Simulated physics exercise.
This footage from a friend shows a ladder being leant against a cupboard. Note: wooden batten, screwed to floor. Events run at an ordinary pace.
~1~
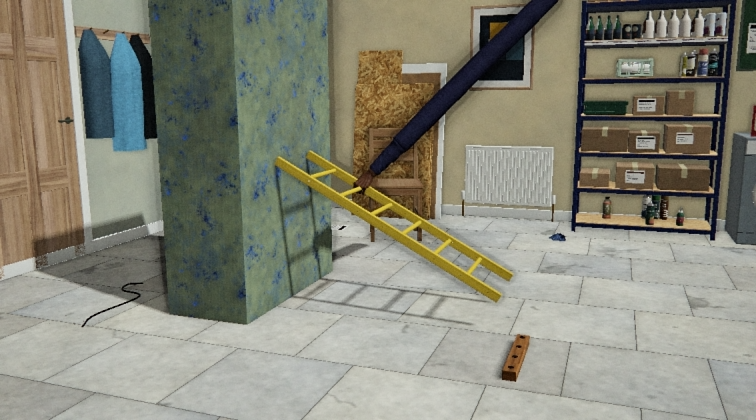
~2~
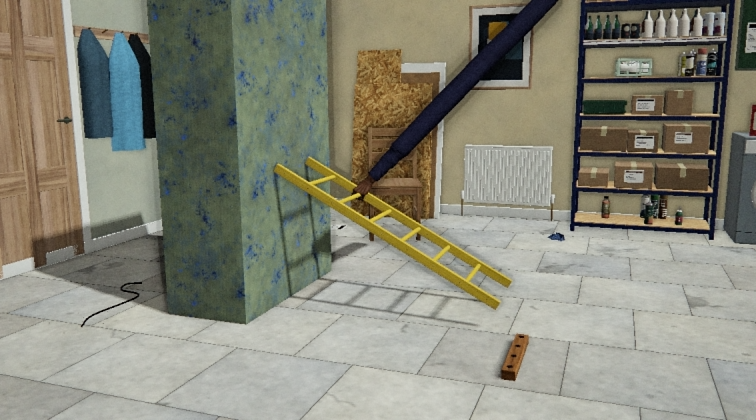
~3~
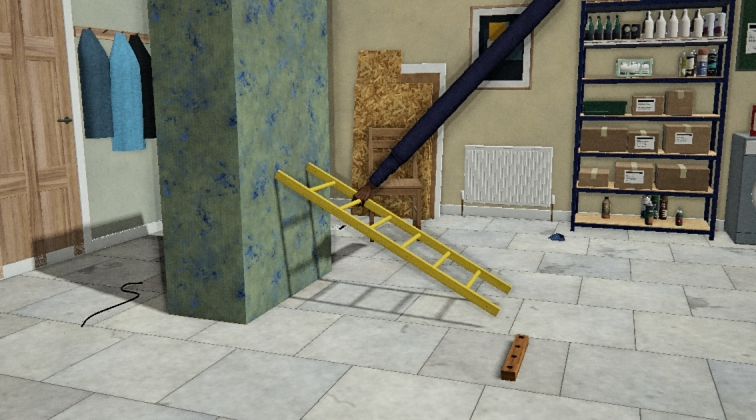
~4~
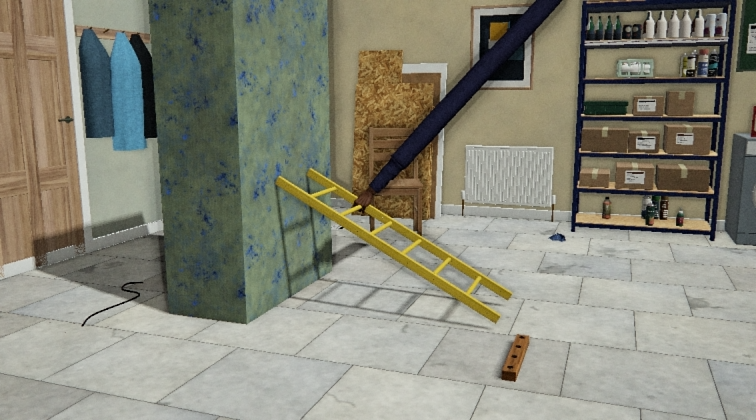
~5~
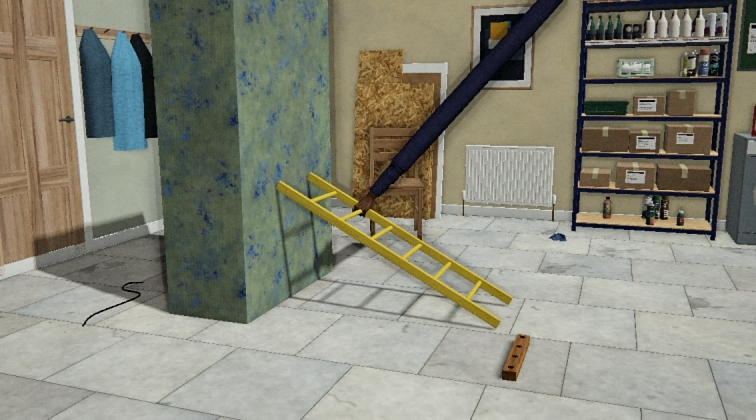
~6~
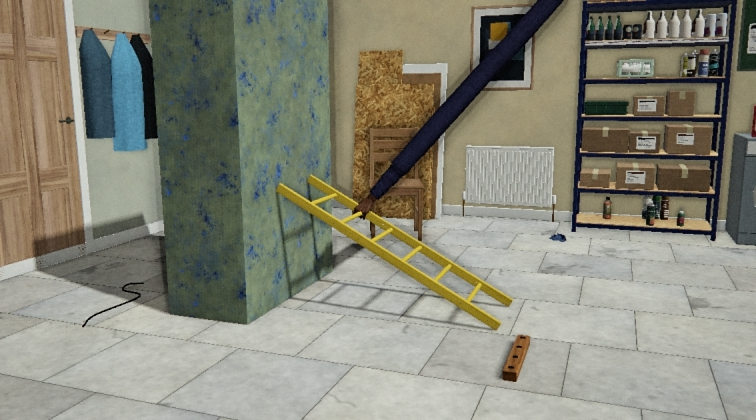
In a tiled room with coats, a chair and stocked shelves, a dark blue arm reaches down from the upper right to a yellow ladder slanting against a mottled green block. The arm lowers the ladder slightly, then keeps hold as it rests nearly still, beside a small wooden batten on the floor.
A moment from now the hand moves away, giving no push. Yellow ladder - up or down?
Down.
Then, 0.26 s on from there, yellow ladder turned 9° from its first pose near (402, 264).
Then, 0.40 s on from there, yellow ladder turned 26° from its first pose near (410, 299).
Then, 0.60 s on from there, yellow ladder turned 32° from its first pose near (411, 294).
In the end, the yellow ladder slips down, near (412, 304).
